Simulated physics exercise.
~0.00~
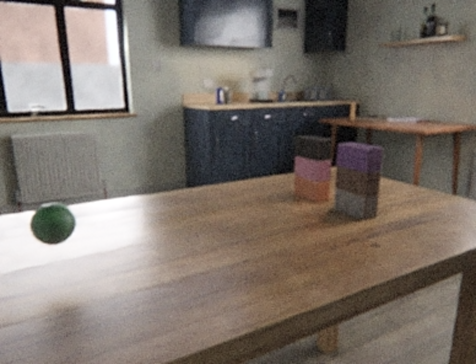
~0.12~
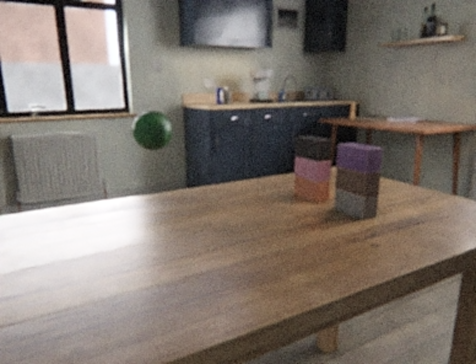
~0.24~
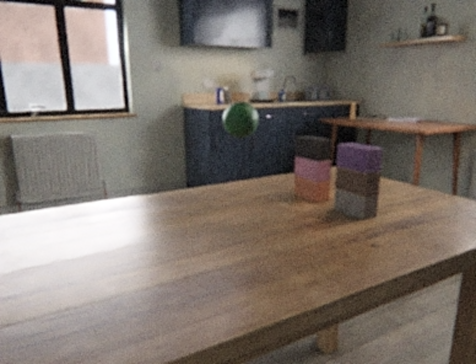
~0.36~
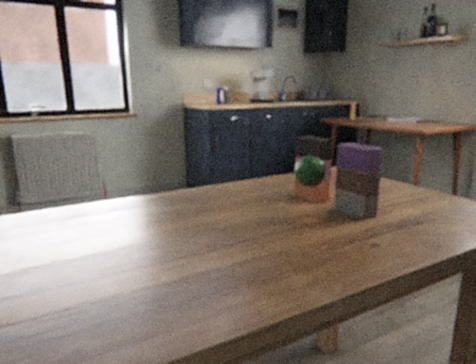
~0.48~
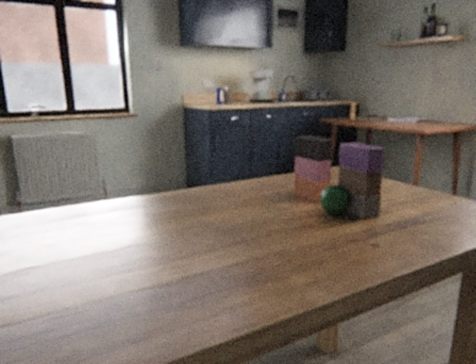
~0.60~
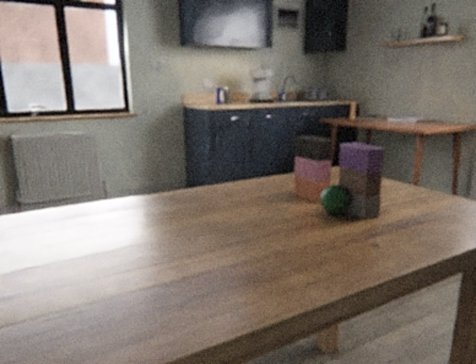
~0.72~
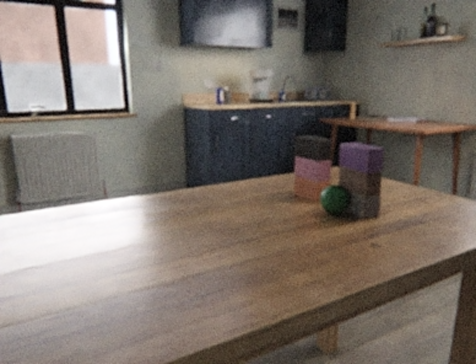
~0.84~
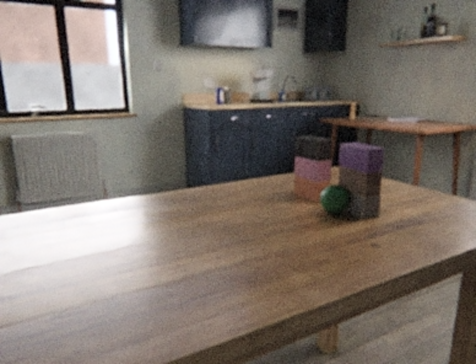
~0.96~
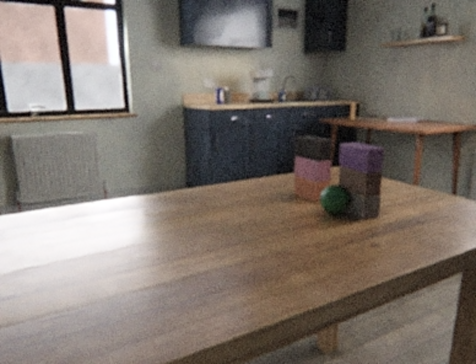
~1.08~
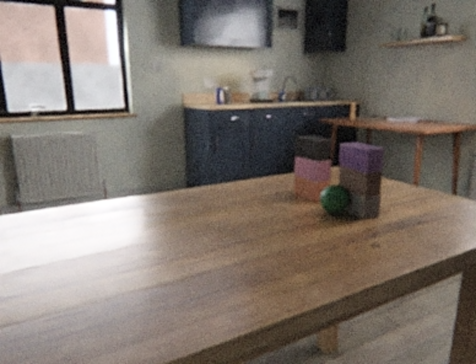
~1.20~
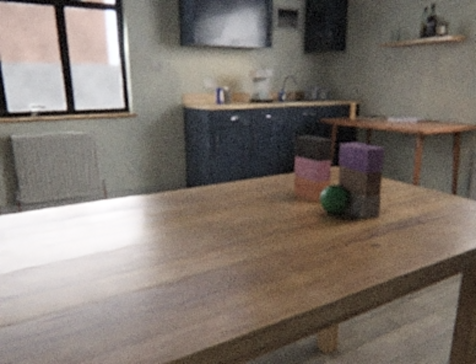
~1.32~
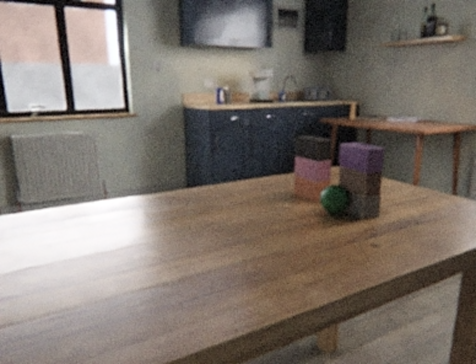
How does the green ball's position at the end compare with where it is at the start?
At the start the green ball is over at the left side of the view, away from the blocks. By the end it is resting on the table toward the right, right by the two stacks of blocks.
